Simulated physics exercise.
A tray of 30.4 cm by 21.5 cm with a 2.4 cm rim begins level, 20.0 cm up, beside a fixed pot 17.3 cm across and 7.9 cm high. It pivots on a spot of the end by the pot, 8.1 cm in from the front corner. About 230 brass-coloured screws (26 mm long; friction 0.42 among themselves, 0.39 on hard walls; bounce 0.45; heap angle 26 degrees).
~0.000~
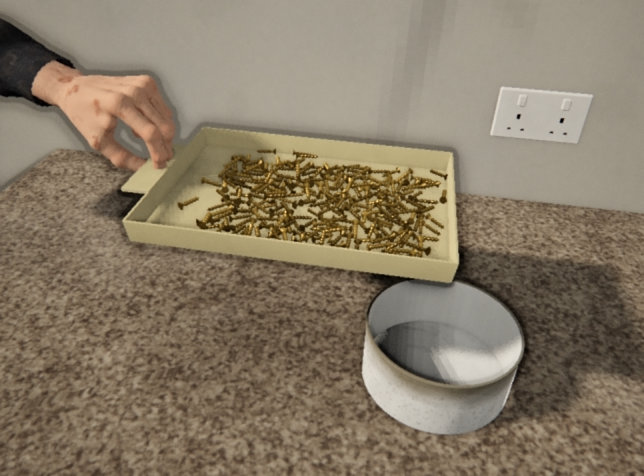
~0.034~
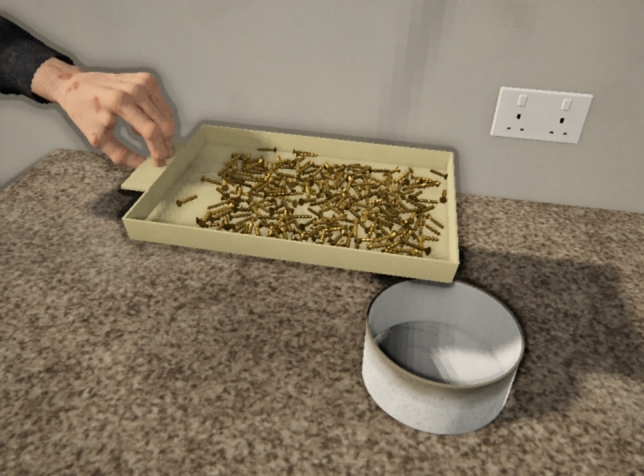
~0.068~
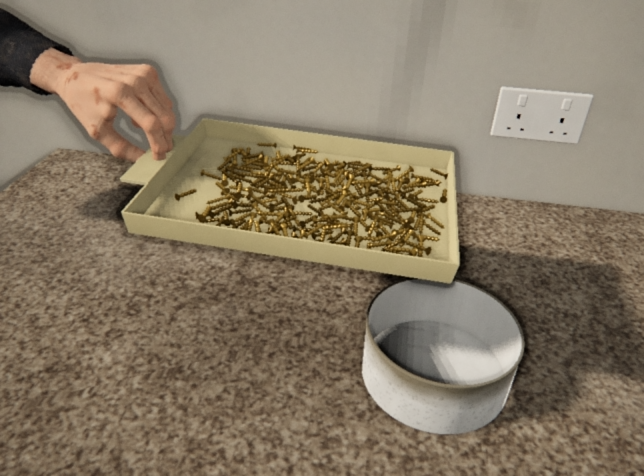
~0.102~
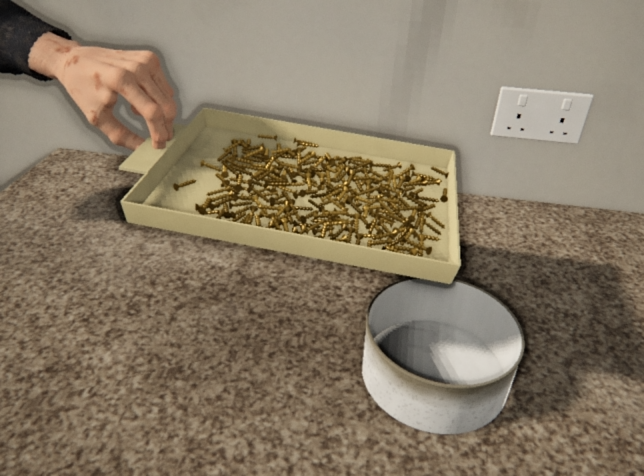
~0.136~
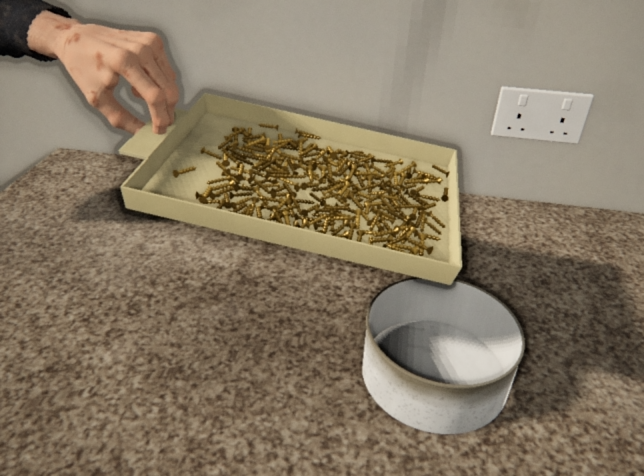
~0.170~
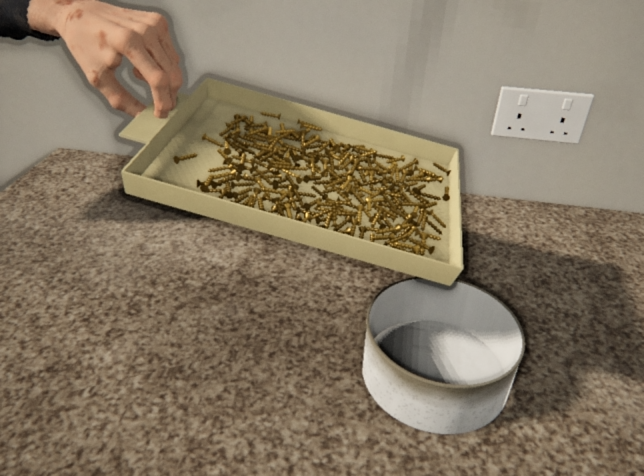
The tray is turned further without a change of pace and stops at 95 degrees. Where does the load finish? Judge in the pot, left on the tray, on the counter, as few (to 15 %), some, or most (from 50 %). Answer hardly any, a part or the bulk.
In the pot: The bulk; left on the tray: Hardly any; on the counter: A part.
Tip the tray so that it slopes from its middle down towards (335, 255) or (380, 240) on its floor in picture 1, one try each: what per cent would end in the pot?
About 40 and 65 per cent.
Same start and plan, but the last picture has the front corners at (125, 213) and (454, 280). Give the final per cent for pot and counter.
Pot 35, counter 65.
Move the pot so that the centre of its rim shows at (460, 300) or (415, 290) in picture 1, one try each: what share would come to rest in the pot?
About 40 and 10 per cent.
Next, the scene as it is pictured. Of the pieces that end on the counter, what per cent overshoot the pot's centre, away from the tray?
Roughly 90 per cent.
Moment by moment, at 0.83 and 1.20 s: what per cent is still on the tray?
About 65, 5.
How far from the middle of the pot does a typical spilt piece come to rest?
Roughly 16 cm.
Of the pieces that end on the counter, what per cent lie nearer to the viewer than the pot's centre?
Roughly 80 per cent.
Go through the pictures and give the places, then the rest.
Tray tilt 0 degrees, front corners at (127, 220) and (455, 261); middle of the pieces at (320, 204); pot at (444, 325), in the first picture.
Tray tilt 0 degrees, front corners at (126, 218) and (455, 261); middle of the pieces at (321, 203), in the second picture.
Tray tilt 2 degrees, front corners at (126, 211) and (456, 262); middle of the pieces at (321, 200), in the third picture.
Tray tilt 4 degrees, front corners at (125, 201) and (457, 263), lowest corner right front; middle of the pieces at (322, 195), in the fourth picture.
Tray tilt 8 degrees, front corners at (125, 186) and (458, 264), lowest corner right front; middle of the pieces at (323, 189), in the fifth picture.
Tray tilt 11 degrees, front corners at (126, 171) and (459, 266), lowest corner right front; middle of the pieces at (325, 183); pot at (444, 325). Its pace works out near 105 degrees a second, in the sixth picture.
After 0.56 s, tilt 51 degrees; the tray holds 100 %, the pot 0 %.
Then, at 0.83 s, tilt 79 degrees; the tray holds 65 %, the pot 5 %.
After 1.20 s, tilt 95 degrees; the tray holds 5 %, the pot 60 %.
By 2.4 s all is still; pot 70 %, tray 0 %, counter 30 %.
